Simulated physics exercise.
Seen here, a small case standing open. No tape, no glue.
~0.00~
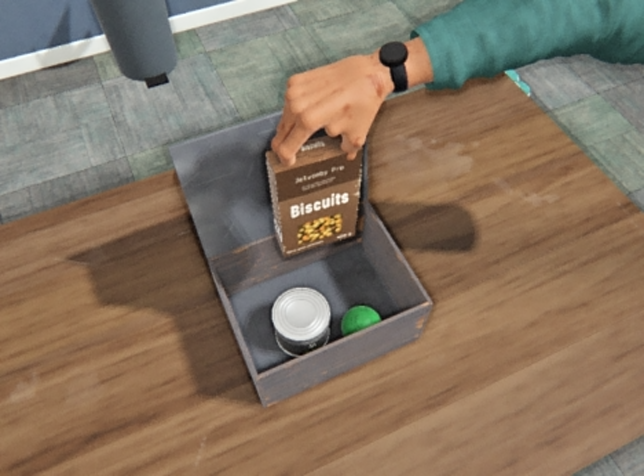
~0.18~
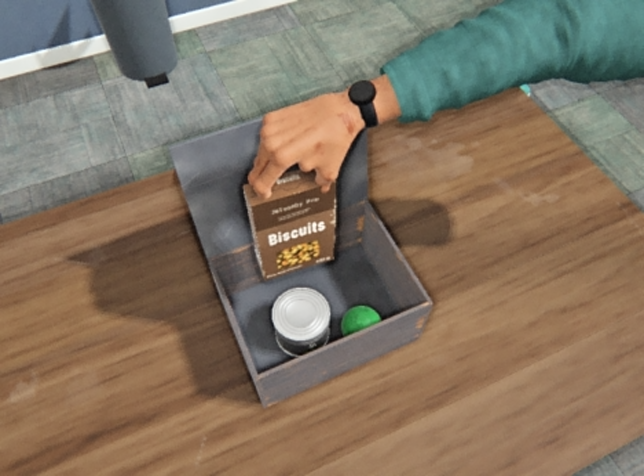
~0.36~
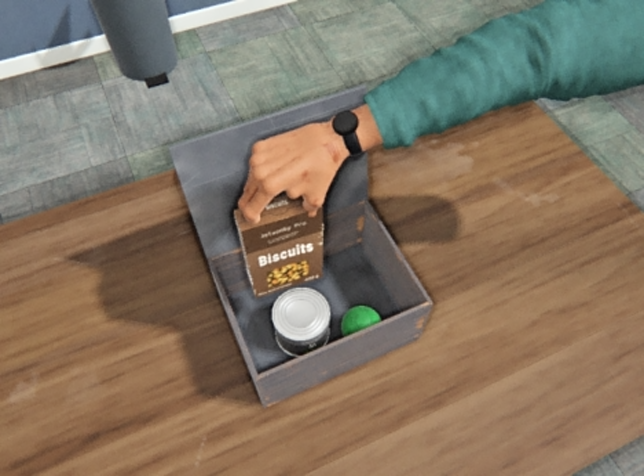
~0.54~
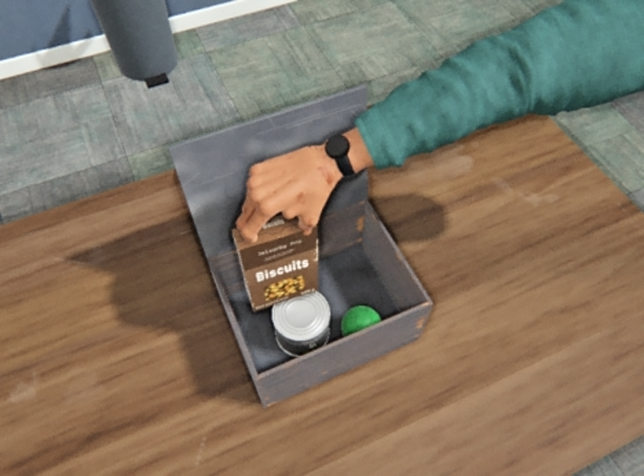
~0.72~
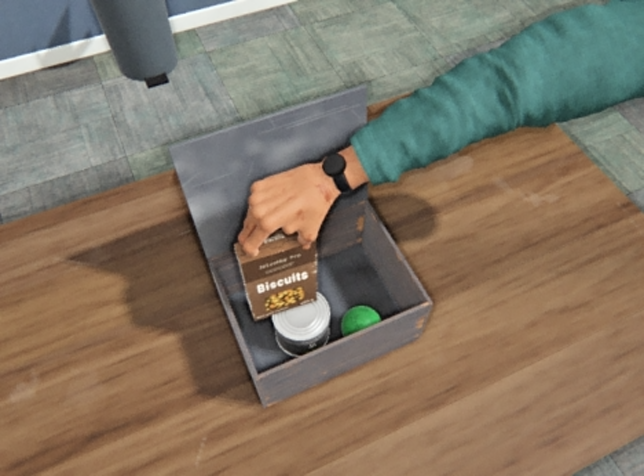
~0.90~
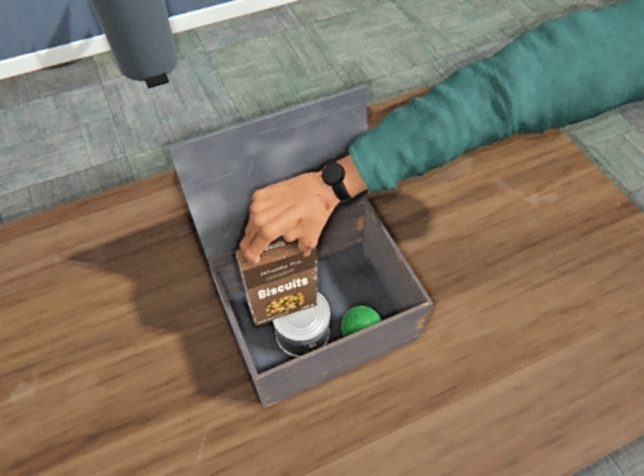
A hand in a green sleeve lowered a brown biscuits packet into an open gray case, shifting it a little left on the way down, while a tub and a green ball sat still inside.
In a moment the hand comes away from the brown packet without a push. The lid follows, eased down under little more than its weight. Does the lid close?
The lid stays ajar.
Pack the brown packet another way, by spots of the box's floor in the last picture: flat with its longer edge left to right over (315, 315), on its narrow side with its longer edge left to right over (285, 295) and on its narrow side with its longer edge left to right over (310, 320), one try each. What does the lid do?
First try: It shuts flat; second try: It closes; third try: It is held up.
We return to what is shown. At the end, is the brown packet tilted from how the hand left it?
It ends up tilted.
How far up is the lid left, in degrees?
Some 10° above the rim.
After 2.30 s, lid 72° above the rim.
After 2.90 s, lid 36° above the rim; brown packet tipped 26° from how it was near (290, 305).
After 3.70 s, lid 11° above the rim; brown packet tipped 64° from how it was near (292, 331).
At rest (6.5 s), lid 10° above the rim; tipped over in the box, brown packet; the other 2 in place. Seen from the same camera at the end, brown packet near (290, 327).
